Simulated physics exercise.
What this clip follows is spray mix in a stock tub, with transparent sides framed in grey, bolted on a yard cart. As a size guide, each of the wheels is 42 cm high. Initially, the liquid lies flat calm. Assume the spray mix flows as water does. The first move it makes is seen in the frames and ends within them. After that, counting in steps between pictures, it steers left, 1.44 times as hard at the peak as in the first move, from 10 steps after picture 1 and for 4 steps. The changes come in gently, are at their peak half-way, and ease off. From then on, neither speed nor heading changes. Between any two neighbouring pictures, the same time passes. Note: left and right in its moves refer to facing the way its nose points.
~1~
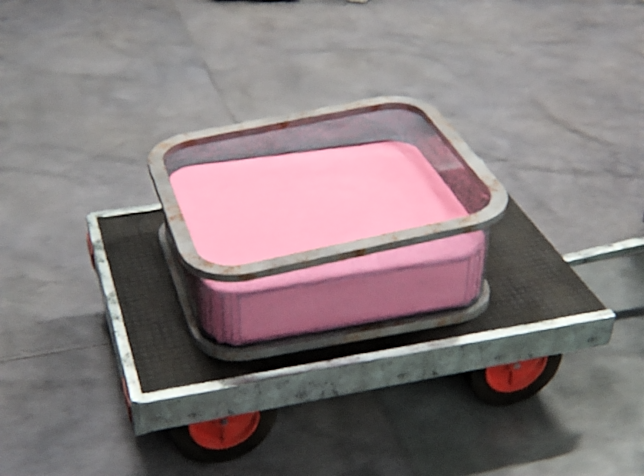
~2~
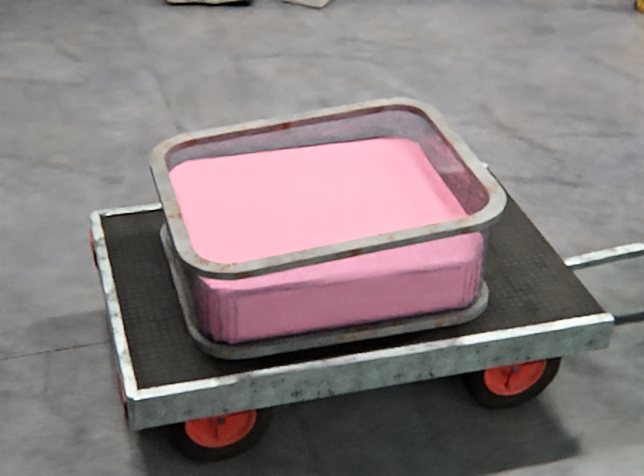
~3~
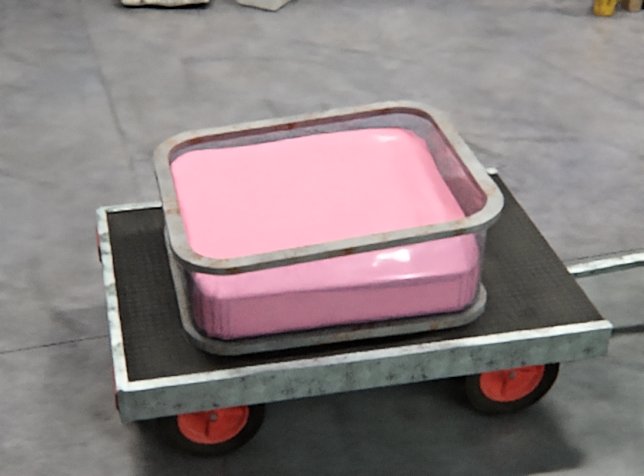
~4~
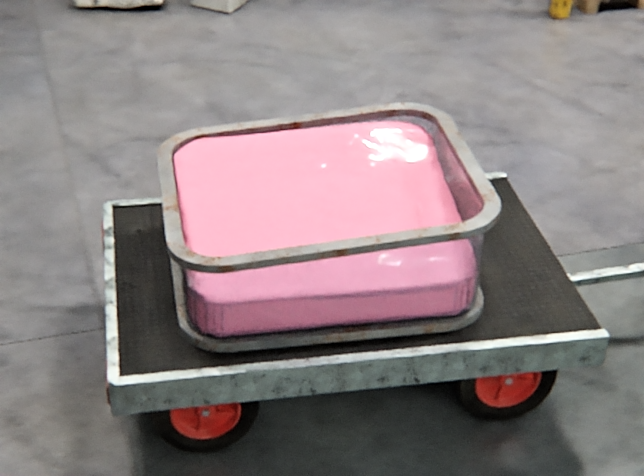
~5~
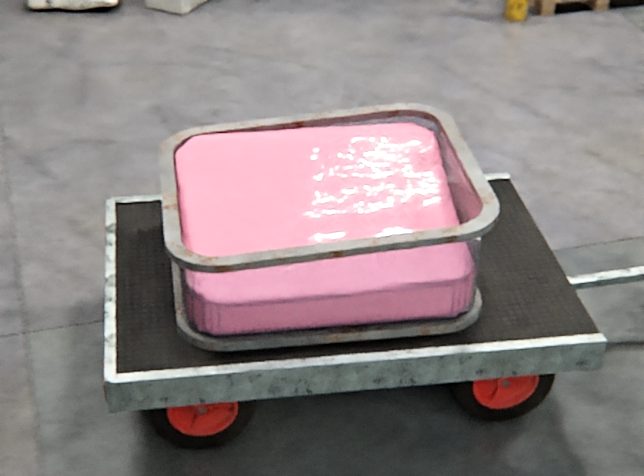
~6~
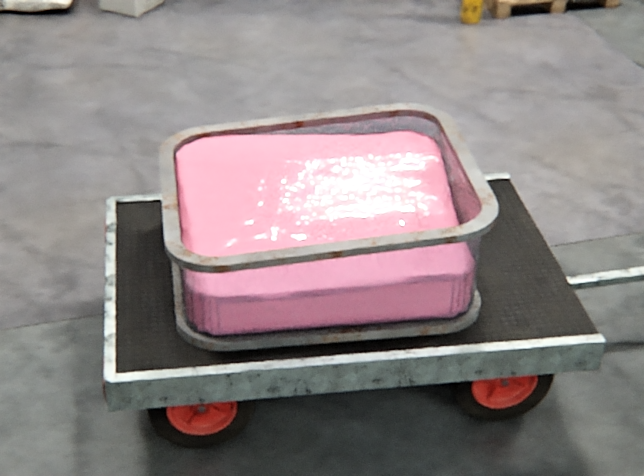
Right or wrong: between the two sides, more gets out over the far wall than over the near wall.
Wrong.
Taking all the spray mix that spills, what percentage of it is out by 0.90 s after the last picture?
About 0 percent at that moment.
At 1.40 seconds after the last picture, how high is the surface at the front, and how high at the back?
The front reads 30 cm and the back reads 28 cm.
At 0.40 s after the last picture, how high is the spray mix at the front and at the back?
Roughly 28 cm in front and 26 cm behind.
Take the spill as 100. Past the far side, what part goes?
Around 10 in a hundred.
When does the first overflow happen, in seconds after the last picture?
That comes at some 1.0 s.
Another 0.40 s on from the last picture, the surface is 28 cm up at the front and 27 cm at the back; nothing has left.
Another 0.90 s on from the last picture, the surface is 25 cm up at the front and 24 cm at the back; nothing has left.
Another 1.40 s on from the last picture, the surface is 30 cm up at the front and 27 cm at the back; 1 per cent is out, over the near side.
Another 3.89 s on from the last picture, 2 per cent is out, over the near side, a little elsewhere; the far side has passed 0 per cent and the near side 2.
